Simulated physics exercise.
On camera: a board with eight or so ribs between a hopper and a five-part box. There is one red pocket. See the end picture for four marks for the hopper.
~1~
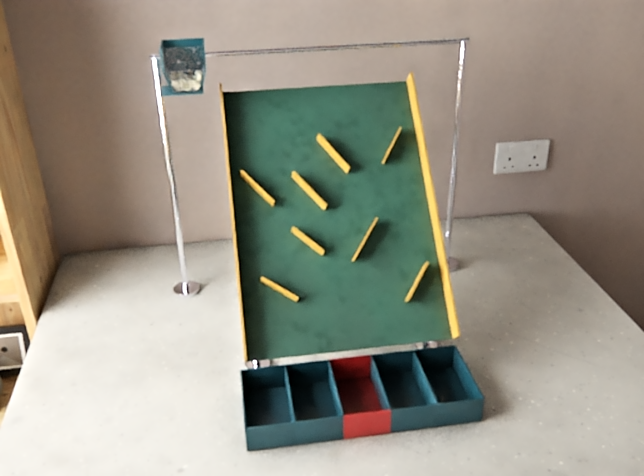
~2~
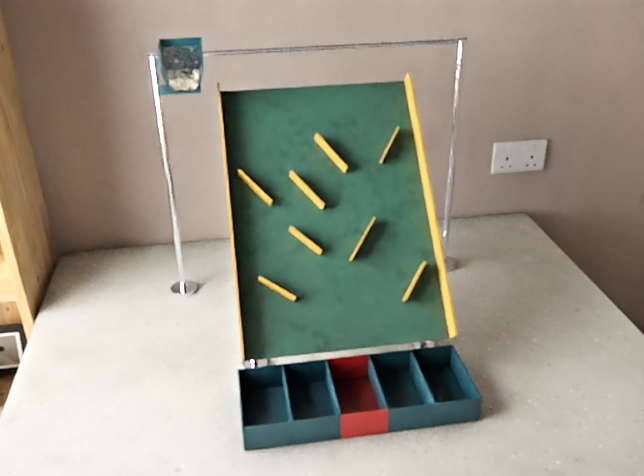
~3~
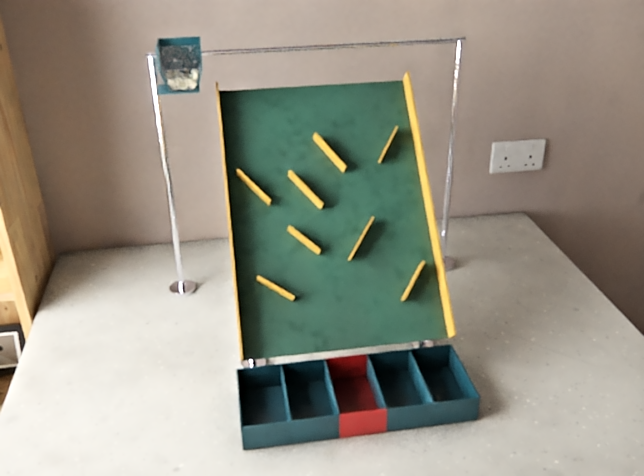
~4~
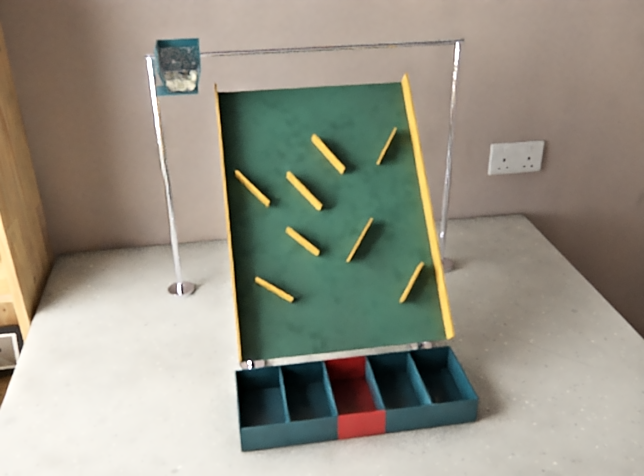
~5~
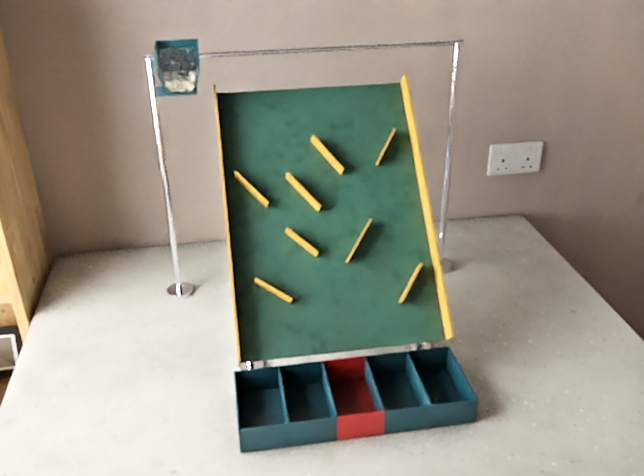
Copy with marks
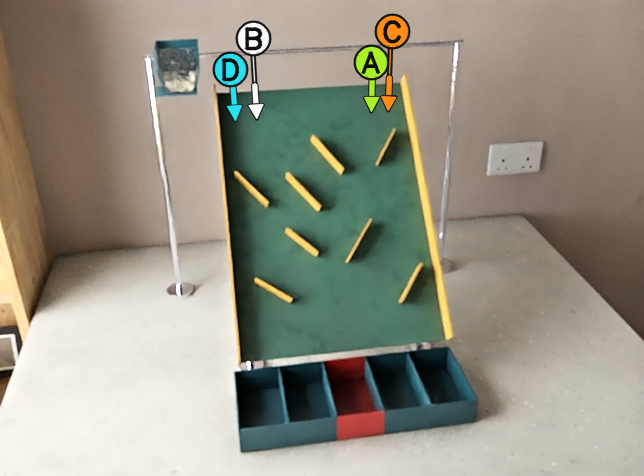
A green sloping board with yellow edges and slanted yellow ribs stands on a pale grey tabletop against a brownish wall, seen from the front and slightly above. At its foot sits a dark teal box of five pockets, the middle one red, while a small teal container of pale contents hangs upper left on a metal frame. Nothing in the scene moves; only the view shifts very slightly.
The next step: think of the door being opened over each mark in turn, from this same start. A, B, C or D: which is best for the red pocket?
Mark B.
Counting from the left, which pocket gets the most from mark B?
The third.
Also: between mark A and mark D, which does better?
The answer is D.
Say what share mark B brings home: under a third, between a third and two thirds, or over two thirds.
Between a third and two thirds.
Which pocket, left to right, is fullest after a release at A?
The second from the left.
On the marked copy, mark A meets the board at (371, 106); mark B meets the board at (256, 113); mark C meets the board at (388, 105); mark D meets the board at (235, 115).
If A is chosen, a small part in the red pocket, most in other pockets, a stray few outside the box.
If B is chosen, about half in the red pocket, about a third in other pockets, a small part held on the board.
If C is chosen, a small part in the red pocket, most in other pockets, a stray few outside the box.
If D is chosen, about a third in the red pocket, about two thirds in other pockets.
